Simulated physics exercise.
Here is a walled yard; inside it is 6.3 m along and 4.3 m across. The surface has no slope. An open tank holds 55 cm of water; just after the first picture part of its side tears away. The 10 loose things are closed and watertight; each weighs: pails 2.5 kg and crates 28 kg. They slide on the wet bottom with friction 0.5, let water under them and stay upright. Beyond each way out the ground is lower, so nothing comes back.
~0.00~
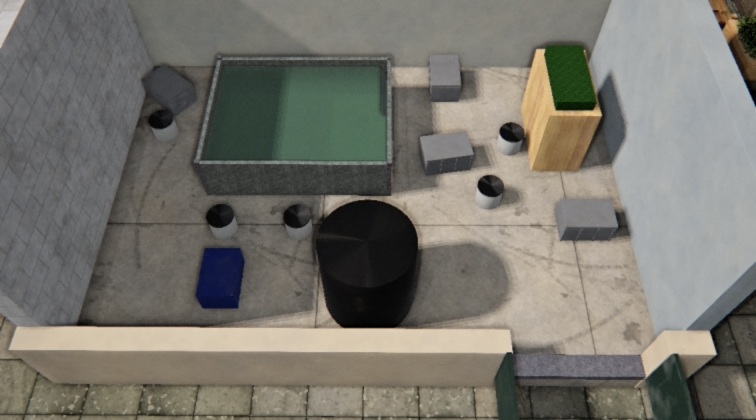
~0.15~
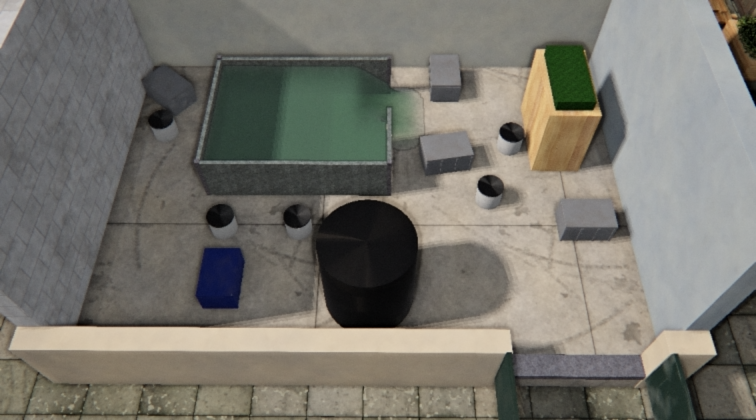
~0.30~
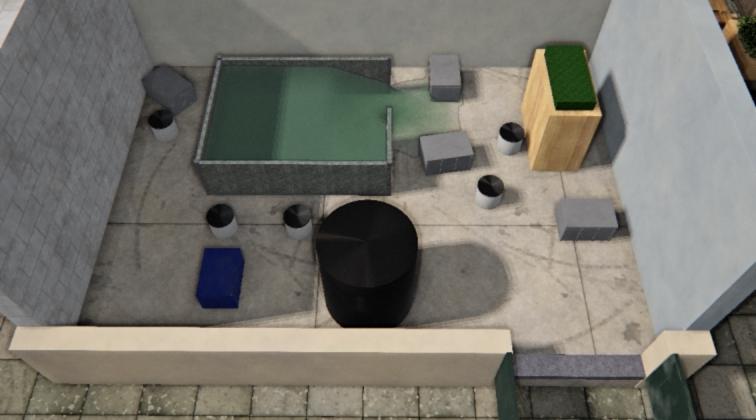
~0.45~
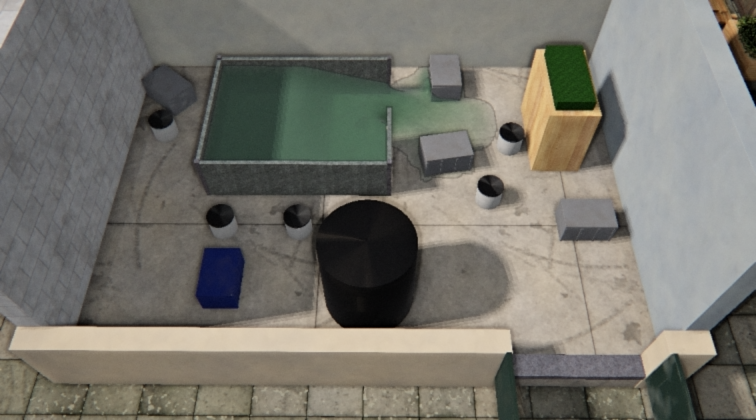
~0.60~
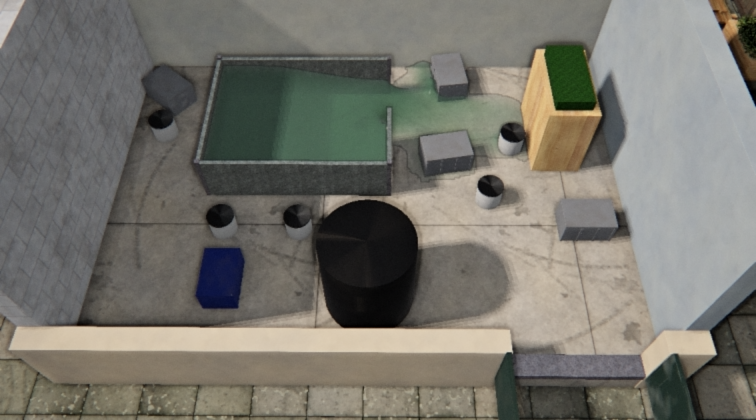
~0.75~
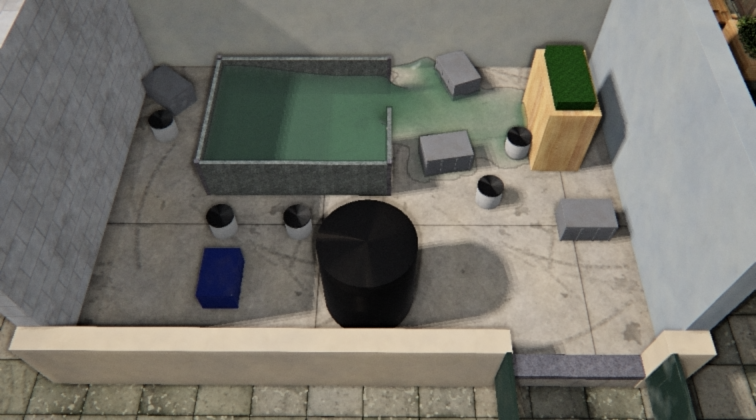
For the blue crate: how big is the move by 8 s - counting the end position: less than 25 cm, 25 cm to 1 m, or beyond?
Blue crate barely shifts.
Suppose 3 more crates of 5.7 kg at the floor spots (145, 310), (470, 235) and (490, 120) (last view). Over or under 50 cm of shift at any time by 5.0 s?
In that order: Under, past it, past it.
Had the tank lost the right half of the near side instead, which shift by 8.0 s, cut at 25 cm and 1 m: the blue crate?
Then the blue crate gets carried off.
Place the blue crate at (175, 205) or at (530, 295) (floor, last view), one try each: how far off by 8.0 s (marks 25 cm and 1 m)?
In that order: It stays put; it barely shifts.
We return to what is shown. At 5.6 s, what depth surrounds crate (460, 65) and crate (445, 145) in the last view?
About 14 and 5 cm.
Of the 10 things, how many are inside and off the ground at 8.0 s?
I count 2.
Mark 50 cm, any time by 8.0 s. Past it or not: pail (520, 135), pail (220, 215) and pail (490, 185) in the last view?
In turn: More, under, past it.
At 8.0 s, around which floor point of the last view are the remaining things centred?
Around (336, 206).
After 1.6 s the blue crate is near (218, 271), 0.0 m from its start, aground; 0 of 10 are out; 0 afloat.
After 3.6 s the blue crate is near (218, 271), 0.0 m from its start, aground; 0 of 10 are out; 2 afloat.
After 5.6 s the blue crate is near (218, 271), 0.0 m from its start, aground; 0 of 10 are out; 1 afloat.
After 8.0 s the blue crate is near (218, 271), 0.0 m from its start, aground; 0 of 10 are out; 2 afloat.
